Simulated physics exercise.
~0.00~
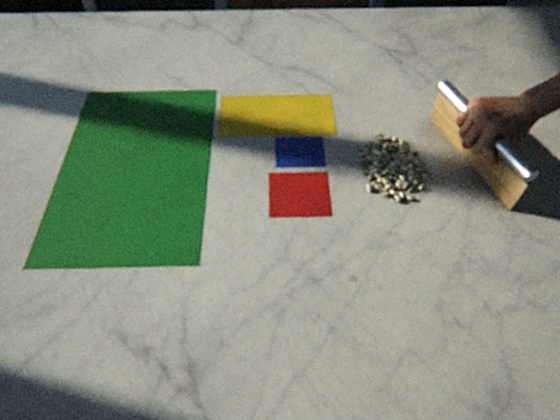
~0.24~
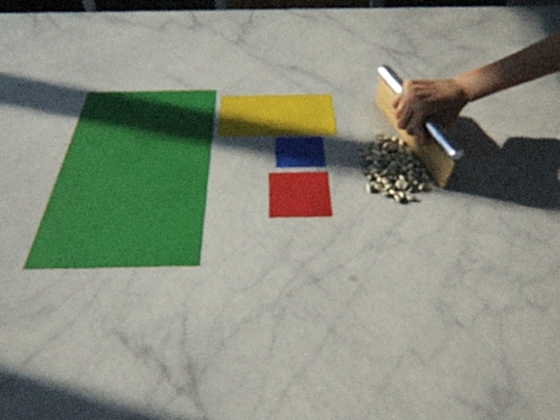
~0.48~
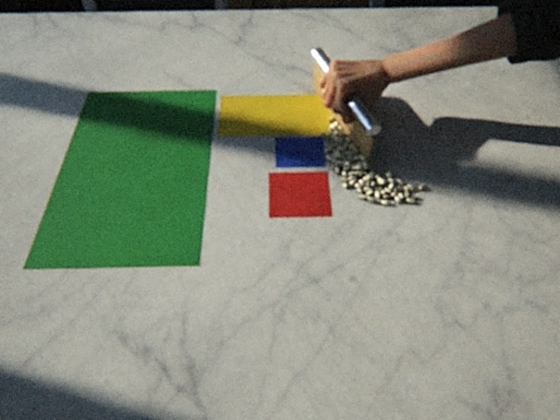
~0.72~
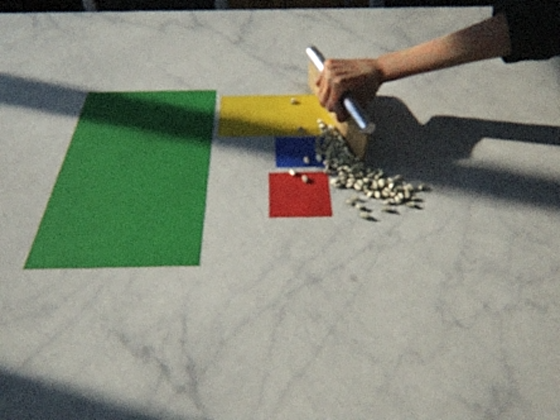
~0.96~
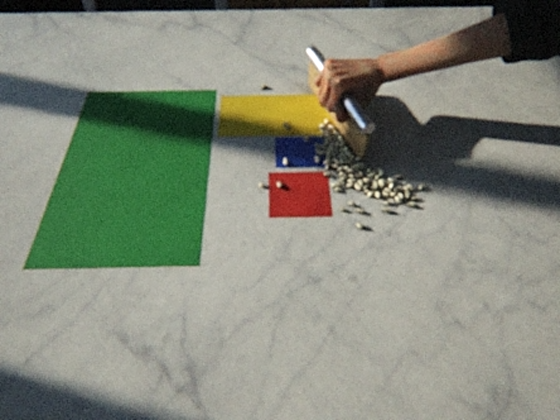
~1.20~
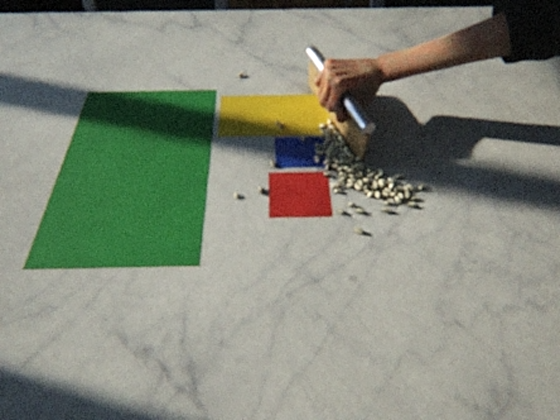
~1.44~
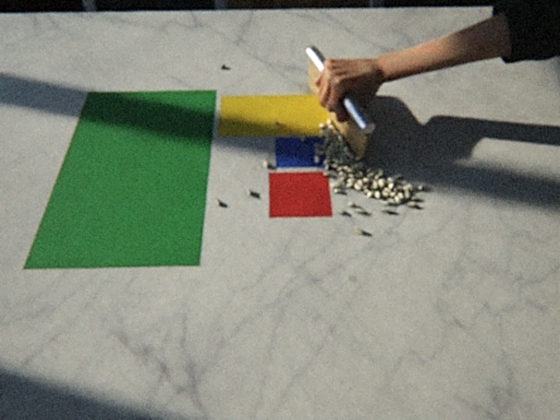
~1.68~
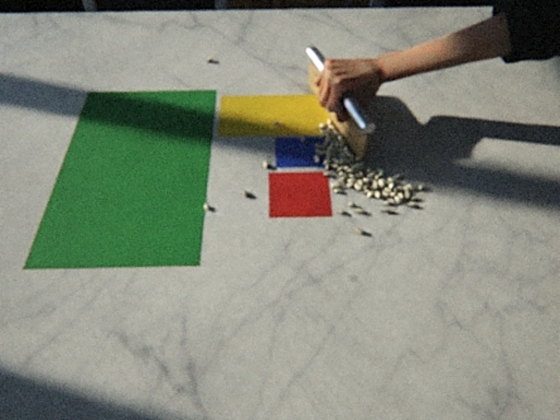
The clip shows a hand sliding a scraper leftward across a marble surface into a pile of small pale beans, spreading them toward coloured sheets. The scraper stops by the yellow and blue sheets while a few beans scatter farther left, most remaining off the sheets.
